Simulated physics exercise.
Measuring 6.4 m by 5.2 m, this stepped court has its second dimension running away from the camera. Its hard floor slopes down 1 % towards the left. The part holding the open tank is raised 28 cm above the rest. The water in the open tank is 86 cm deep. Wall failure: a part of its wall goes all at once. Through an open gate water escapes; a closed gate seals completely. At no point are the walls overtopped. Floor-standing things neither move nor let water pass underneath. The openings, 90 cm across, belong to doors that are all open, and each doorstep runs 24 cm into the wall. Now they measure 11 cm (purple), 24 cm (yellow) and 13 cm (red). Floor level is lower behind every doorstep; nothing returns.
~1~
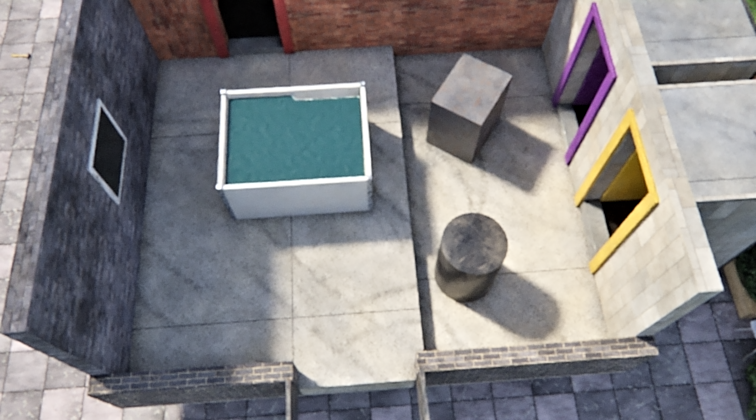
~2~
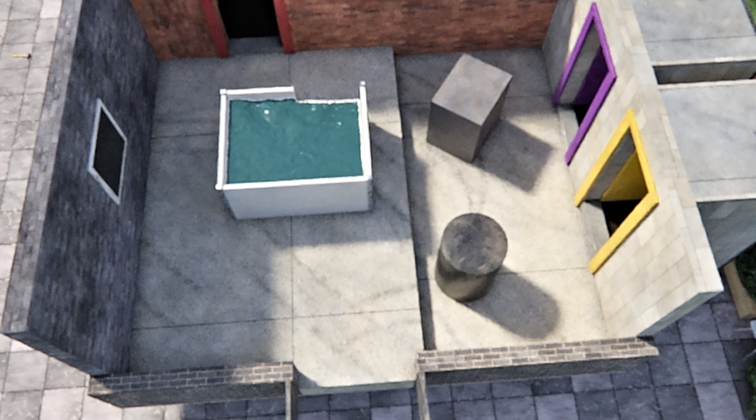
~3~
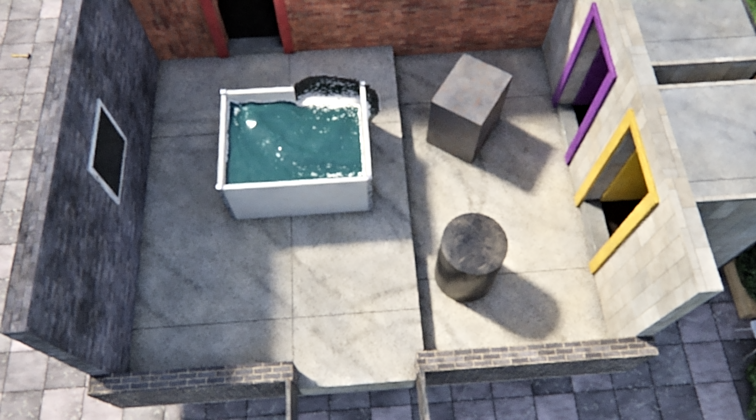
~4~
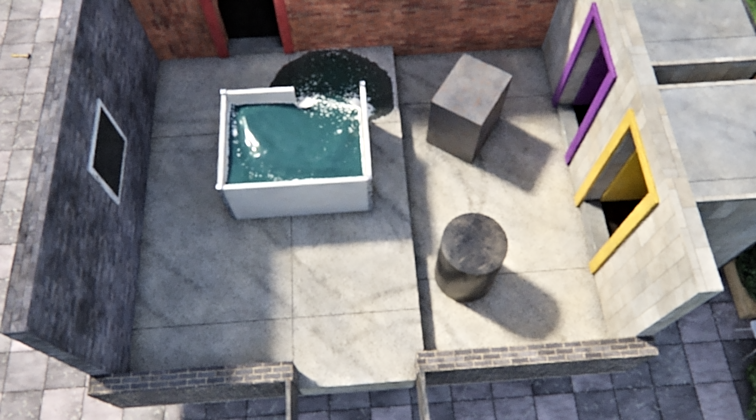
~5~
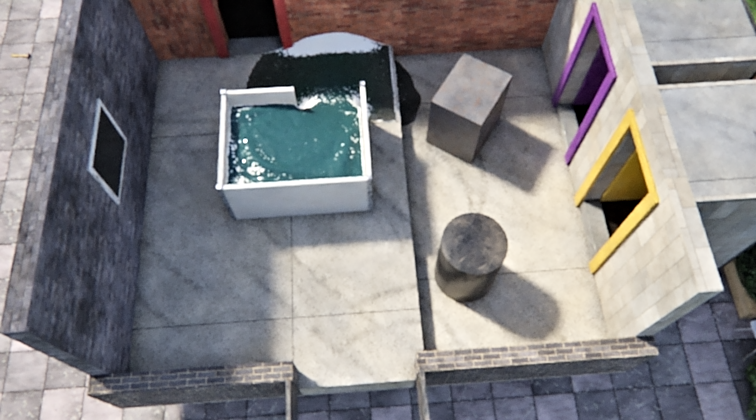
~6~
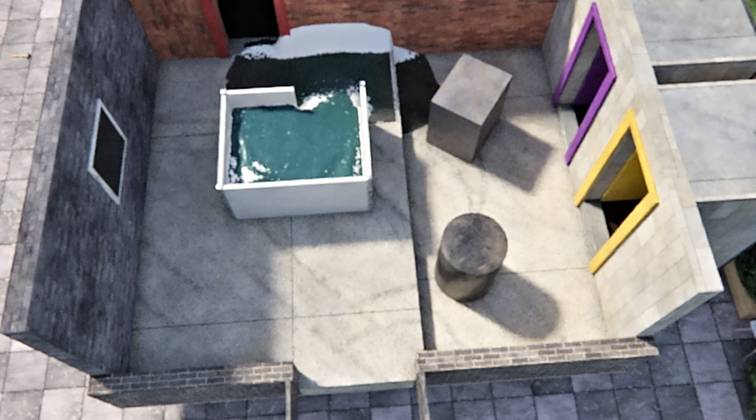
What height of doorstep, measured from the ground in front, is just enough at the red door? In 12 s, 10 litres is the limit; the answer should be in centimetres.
About 22 cm.
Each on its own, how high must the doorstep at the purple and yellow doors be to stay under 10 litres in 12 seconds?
You'd want about 13.5 centimetres at purple and about 9.0 centimetres at yellow.
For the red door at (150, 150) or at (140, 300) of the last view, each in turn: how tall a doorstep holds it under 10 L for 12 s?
About 11.0 cm for the first and 9.5 cm for the second.
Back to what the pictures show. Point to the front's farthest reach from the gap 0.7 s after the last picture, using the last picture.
Pixel close to (539, 54).
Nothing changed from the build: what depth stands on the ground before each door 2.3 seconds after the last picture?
Depth at purple 16 cm, at yellow 5 cm, at red 16 cm.
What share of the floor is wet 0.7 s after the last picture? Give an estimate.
Close to 20 per cent is wet.
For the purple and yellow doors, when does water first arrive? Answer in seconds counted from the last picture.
Arrival times - purple: 1.2 seconds; yellow: 1.8 seconds.
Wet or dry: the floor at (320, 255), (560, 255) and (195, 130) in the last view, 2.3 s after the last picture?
Well, in sequence they're bone-dry, soaked and soaked.
Then, 0.7 s after the last picture water covers 20 % of the floor, deepest (50 cm) near (336, 56); 21 cm at the red door, 13 litres in over its 13 cm doorstep.
Then, 2.3 s after the last picture water covers 50 % of the floor, deepest (30 cm) near (519, 64); 16 cm at the red door, 41 litres in over its 13 cm doorstep.
Then, 11.3 s after the last picture water covers 95 % of the floor, deepest (16 cm) near (434, 153); 3 cm at the red door, 47 litres in over its 13 cm doorstep.
At the red door as built, the water peaked near 22 cm, 0.5 s after the last picture.
With a doorstep of 19.5 cm, 16 litres would have come in within the 12 s; with 26.5 cm, 3 litres. So under 10 litres takes about 22 cm.
